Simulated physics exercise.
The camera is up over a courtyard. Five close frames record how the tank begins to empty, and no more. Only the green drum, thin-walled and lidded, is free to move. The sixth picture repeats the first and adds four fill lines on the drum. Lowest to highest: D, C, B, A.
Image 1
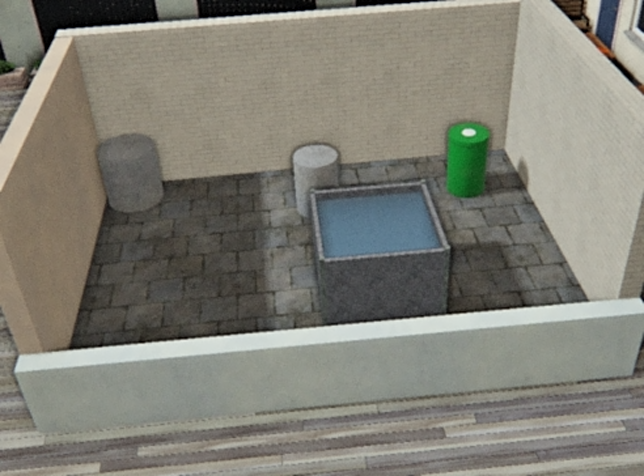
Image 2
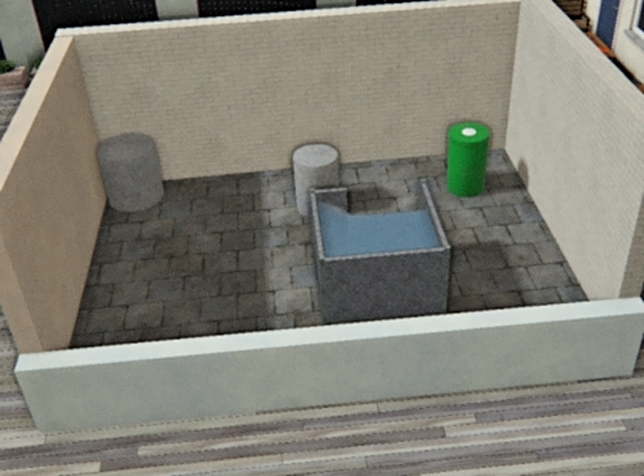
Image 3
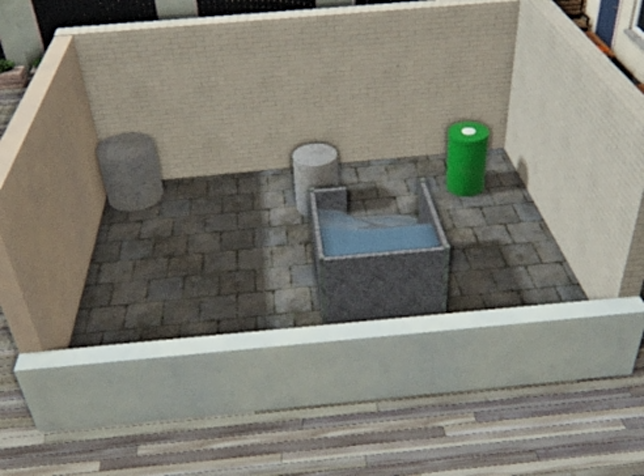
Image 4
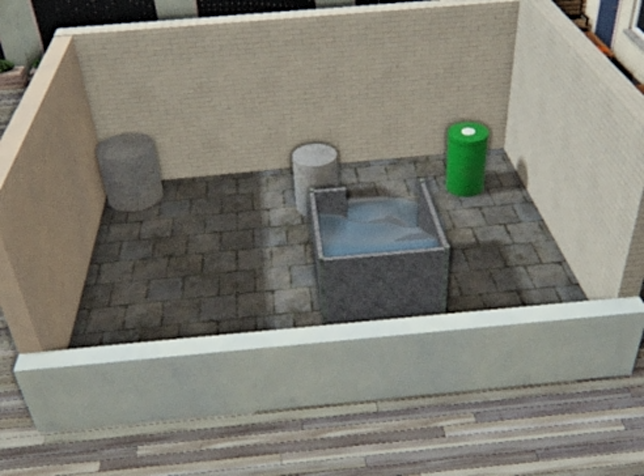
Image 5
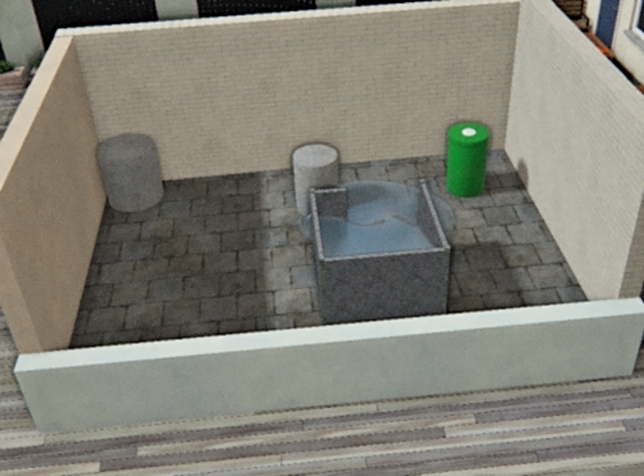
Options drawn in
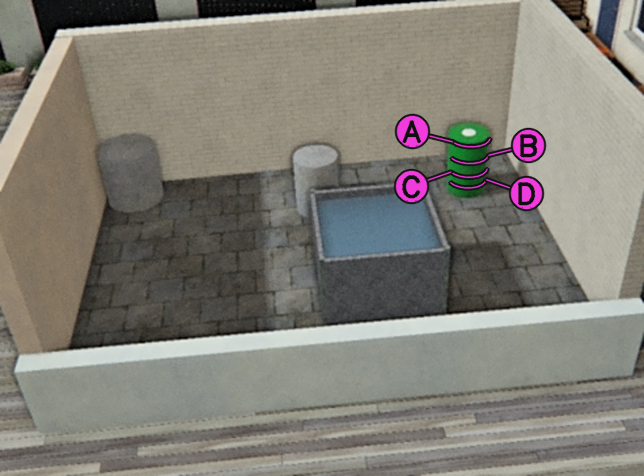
Water fills a square, speckled grey tank in a paved courtyard, seen from a fixed view high above a low pale wall at the front. Behind the tank stands a light grey cylinder, with a darker grey one at the left and a green drum with a white spot on its lid at the right. The tank's back side opens, and the water drops inside, ripples and spreads low onto the paving behind, while the drum shows no clear movement.
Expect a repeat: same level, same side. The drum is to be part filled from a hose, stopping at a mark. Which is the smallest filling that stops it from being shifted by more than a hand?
C.
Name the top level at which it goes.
The answer is D.
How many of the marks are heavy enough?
Three of the four.
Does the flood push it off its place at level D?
Yes, it does.
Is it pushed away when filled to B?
No, not at all.
On the marked copy, A at (474, 146); B at (473, 163); C at (472, 177); D at (471, 187); from the bottom up D, C, B, A.
Choosing A, it does not move.
Choosing B, it does not move.
Choosing C, it shifts by a finger or two and stays.
Choosing D, it is pushed about 3 times its own width away.
